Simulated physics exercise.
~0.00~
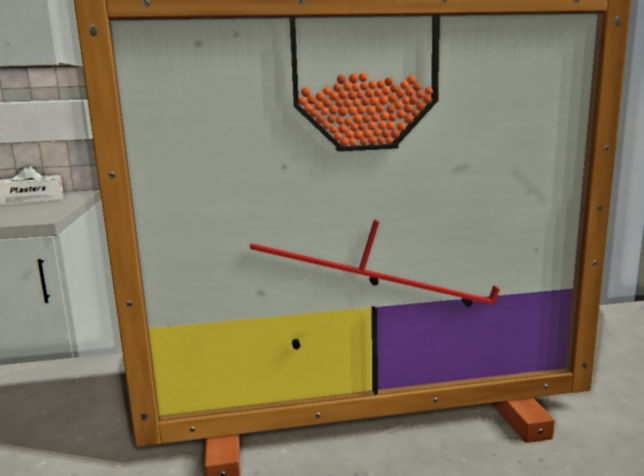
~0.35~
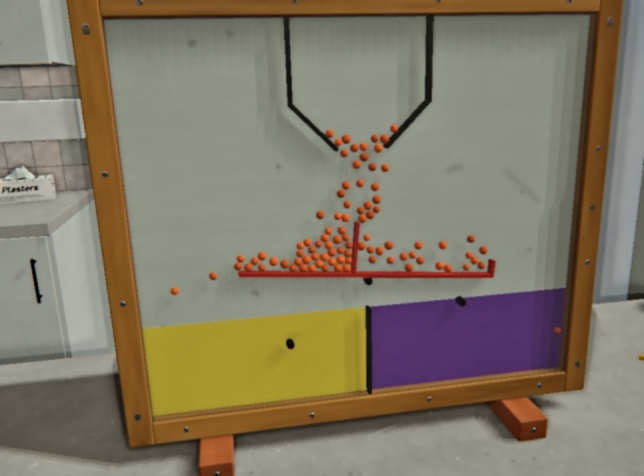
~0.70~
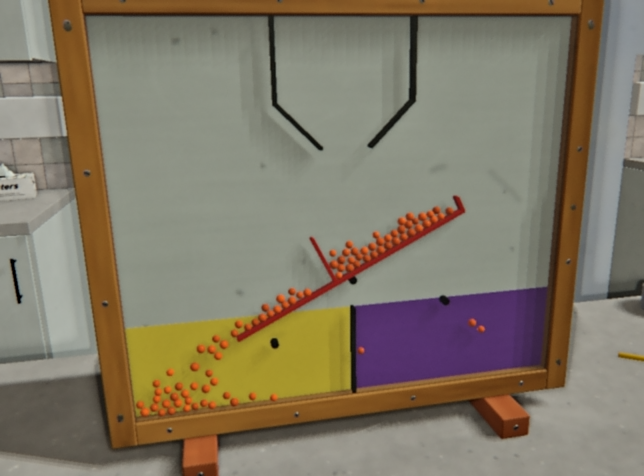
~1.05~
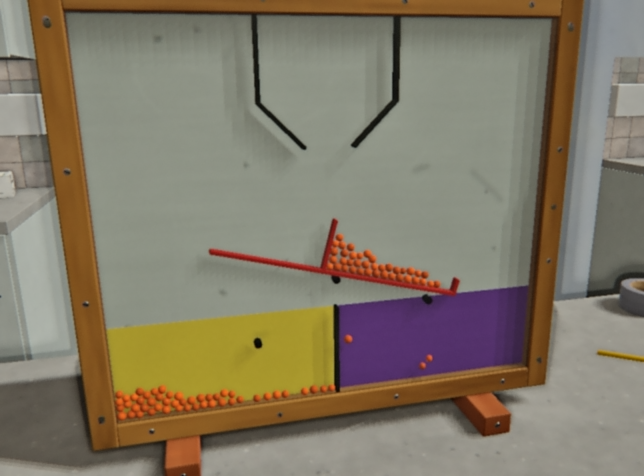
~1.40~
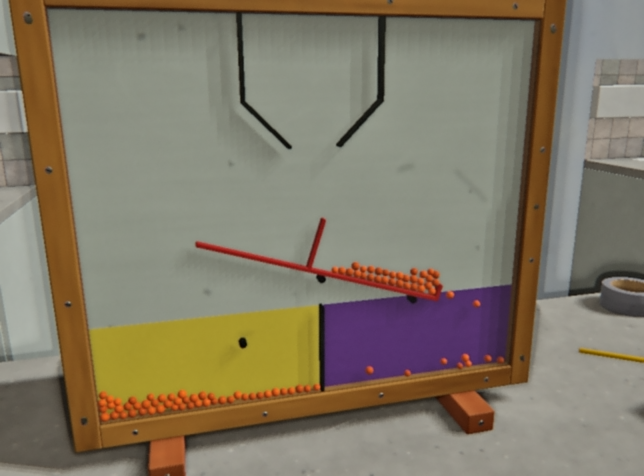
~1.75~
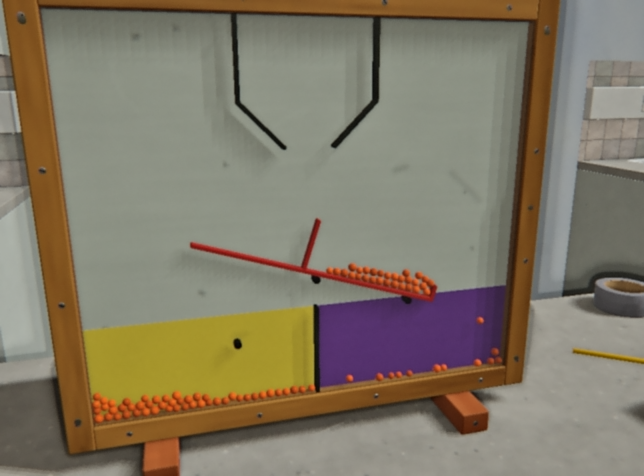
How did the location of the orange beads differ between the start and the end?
At the start the beads were all piled together in the hopper at the top. By the end the hopper was empty and they were spread lower down, with many in the yellow bin, some in the purple bin and a heap on the right side of the red tray.
